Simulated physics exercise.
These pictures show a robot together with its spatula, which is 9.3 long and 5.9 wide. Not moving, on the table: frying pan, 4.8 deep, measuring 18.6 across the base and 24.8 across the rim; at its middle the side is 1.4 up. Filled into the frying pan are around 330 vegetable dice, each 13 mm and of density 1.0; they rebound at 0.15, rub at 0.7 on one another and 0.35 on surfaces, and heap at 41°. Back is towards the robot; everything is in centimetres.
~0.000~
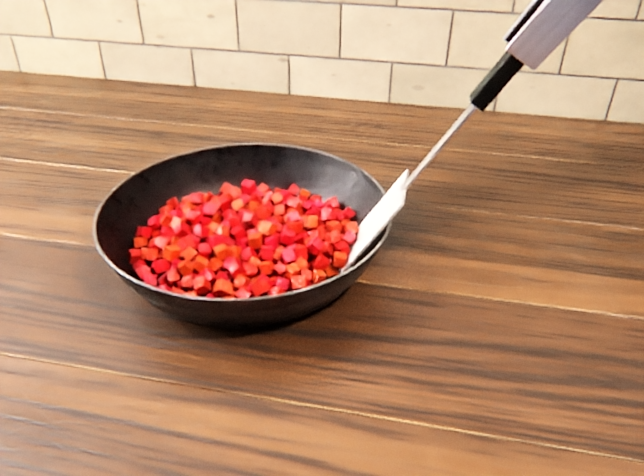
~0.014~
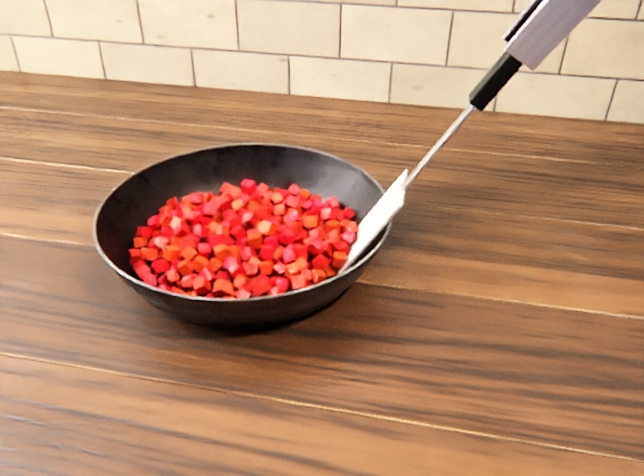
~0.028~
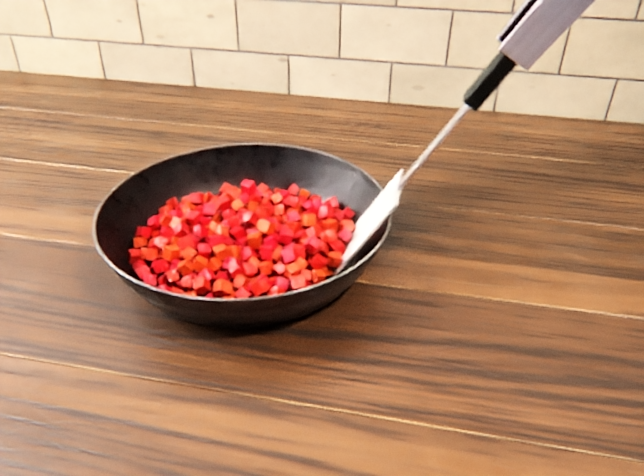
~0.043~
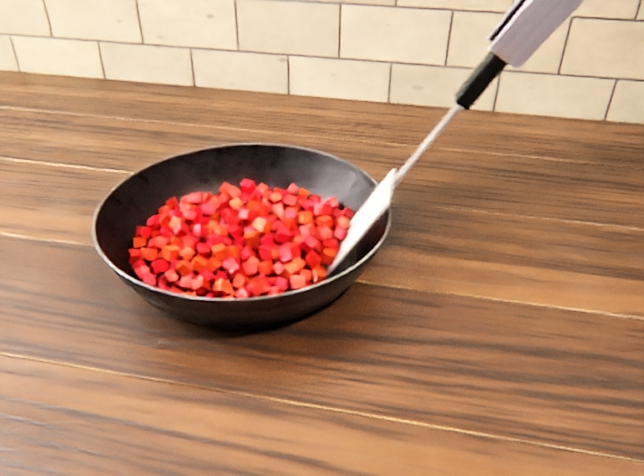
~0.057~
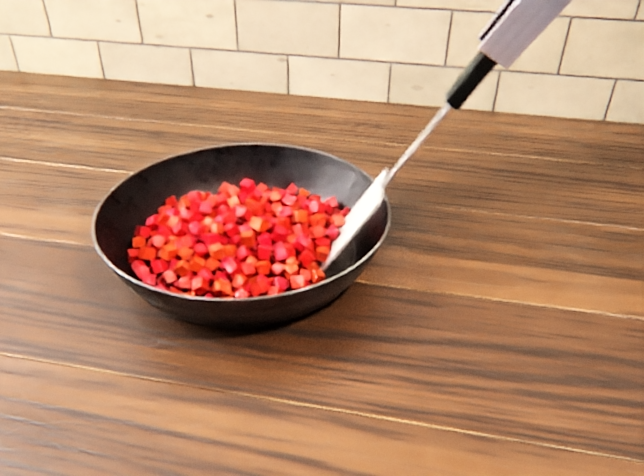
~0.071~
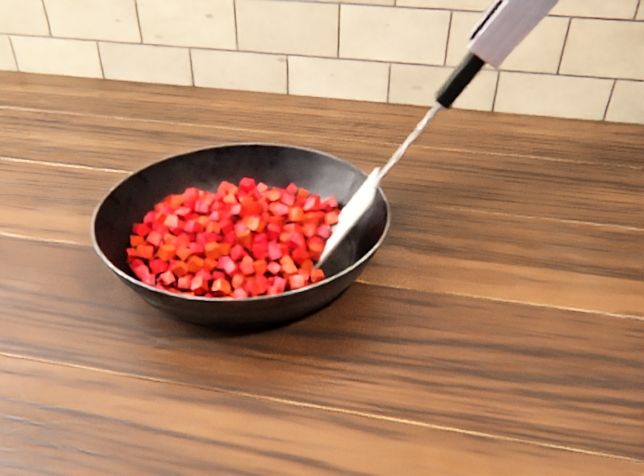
A robot arm holding a white spatula slid its blade slowly leftward from the right edge of a dark frying pan, nudging the heap of small red and orange cubes slightly while the pan stayed still.
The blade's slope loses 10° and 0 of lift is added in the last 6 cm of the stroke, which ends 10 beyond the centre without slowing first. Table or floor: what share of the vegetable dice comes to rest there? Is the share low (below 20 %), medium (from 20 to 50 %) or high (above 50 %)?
The share is low, below 20 %.
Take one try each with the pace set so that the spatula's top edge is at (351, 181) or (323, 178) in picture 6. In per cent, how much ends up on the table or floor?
Respectively, some 25 and 35 per cent.
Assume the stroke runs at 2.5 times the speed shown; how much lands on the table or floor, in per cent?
I'd put it around 30 per cent.
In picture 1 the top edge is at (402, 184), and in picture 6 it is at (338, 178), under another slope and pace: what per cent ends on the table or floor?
30 %.
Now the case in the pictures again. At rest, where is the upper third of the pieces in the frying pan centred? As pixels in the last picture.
Pixel estimate: About (148, 199).
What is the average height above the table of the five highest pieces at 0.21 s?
Somewhere around 5 centimetres high.
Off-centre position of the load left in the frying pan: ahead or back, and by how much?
The balance point is about 3.5 cm ahead.
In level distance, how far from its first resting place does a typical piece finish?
Near 2 cm, measured level.
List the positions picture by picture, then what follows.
In the first frame, spatula top edge at (405, 186), sloping 59°; upper third of the load around (244, 230), from x 135 to 350, top at y 185; 330 in the frying pan.
In the second frame, spatula top edge at (404, 186), sloping 59°; upper third of the load around (244, 230), from x 135 to 350, top at y 185.
In the third frame, spatula top edge at (400, 186), sloping 59°; upper third of the load around (246, 229), from x 135 to 350, top at y 185.
In the fourth frame, spatula top edge at (392, 185), sloping 59°; upper third of the load around (248, 228), from x 135 to 345, top at y 185.
In the fifth frame, spatula top edge at (384, 185), sloping 59°; upper third of the load around (244, 226), from x 135 to 345, top at y 185.
In the sixth frame, spatula top edge at (375, 184), sloping 59°; upper third of the load around (238, 224), from x 130 to 345, top at y 185; 330 in the frying pan.
By 0.21 s, sloping 59°, highest piece 6 above the table; 330 in the frying pan.
By 0.35 s, sloping 56°, highest piece 7 above the table; 329 in the frying pan, 1 on the blade or in flight.
By 0.62 s, sloping 49°, highest piece 7 above the table; 296 in the frying pan, 32 on the table or floor, 2 on the blade or in flight.
By 1.67 s, sloping 49°, highest piece 7 above the table; 296 in the frying pan, 34 on the table or floor.
Final count, 296 in the frying pan, 34 on the table or floor. That is 10 % on the table or floor.
